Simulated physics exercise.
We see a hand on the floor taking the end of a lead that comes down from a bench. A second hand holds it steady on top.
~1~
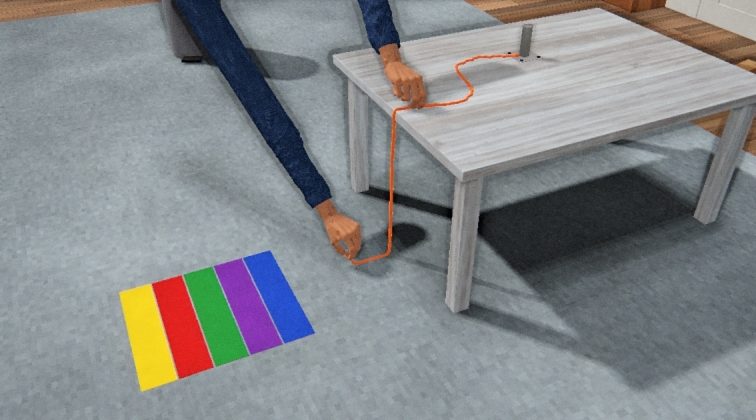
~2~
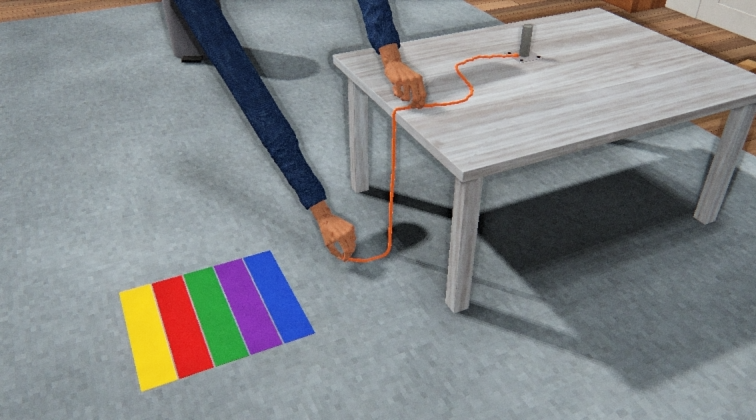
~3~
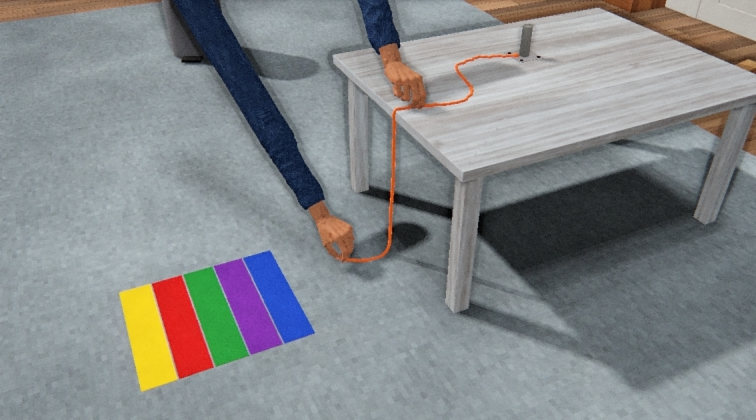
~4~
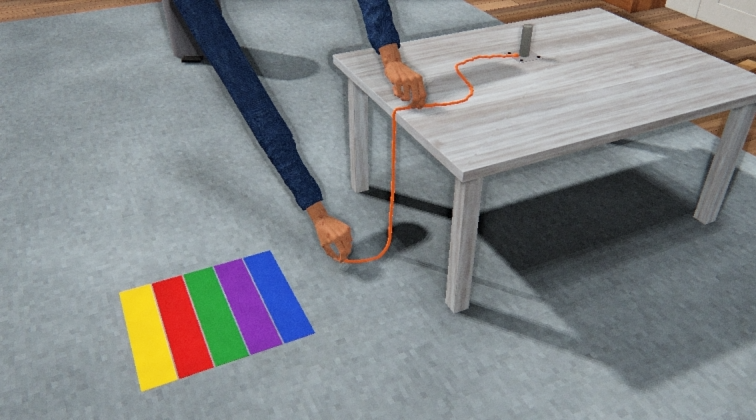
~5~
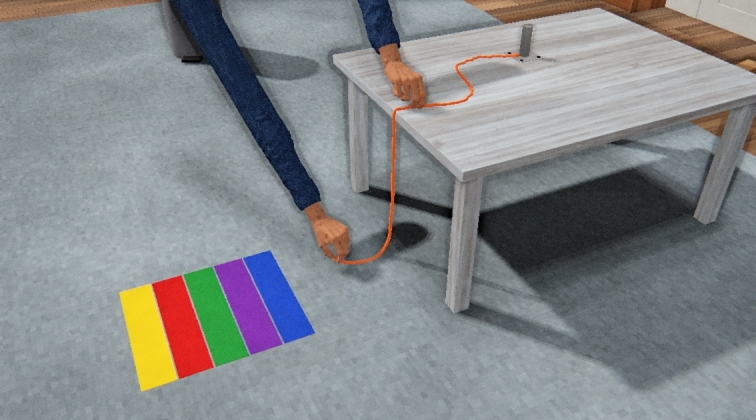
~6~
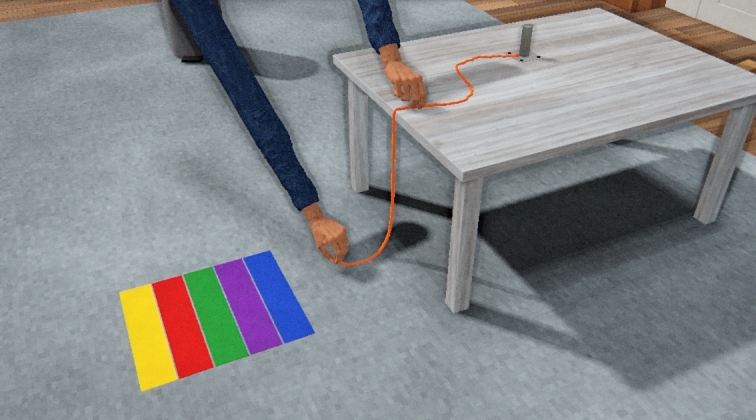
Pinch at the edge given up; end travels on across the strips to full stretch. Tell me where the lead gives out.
It gives out over the red strip.
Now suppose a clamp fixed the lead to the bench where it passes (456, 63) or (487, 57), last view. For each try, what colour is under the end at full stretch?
Strip by try: Red / red.
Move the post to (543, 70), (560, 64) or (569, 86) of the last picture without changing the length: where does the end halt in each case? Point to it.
Try by try: (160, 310), (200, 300) and (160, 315).
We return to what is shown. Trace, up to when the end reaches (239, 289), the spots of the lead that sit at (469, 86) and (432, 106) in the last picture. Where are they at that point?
You'll find them at (428, 90) and (380, 127).
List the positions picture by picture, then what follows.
The first frame shows end (349, 257); blue (292, 321); purple (259, 332); green (226, 343); red (191, 354); yellow (155, 366).
The second frame shows end (343, 258); lead through (490, 57) (460, 74) (460, 102) (394, 119) (392, 184) (390, 242).
The third frame shows end (341, 259).
The fourth frame shows end (339, 259); lead through (490, 57) (460, 74) (460, 102) (394, 119) (393, 184) (389, 242).
The fifth frame shows end (337, 260).
The sixth frame shows end (335, 261); lead through (490, 57) (460, 74) (460, 102) (394, 119) (393, 184) (385, 243).
A little later, end near (239, 289); over purple.
Next, end near (198, 302); over green.
When it is tight, end near (172, 309); over red. The red one.
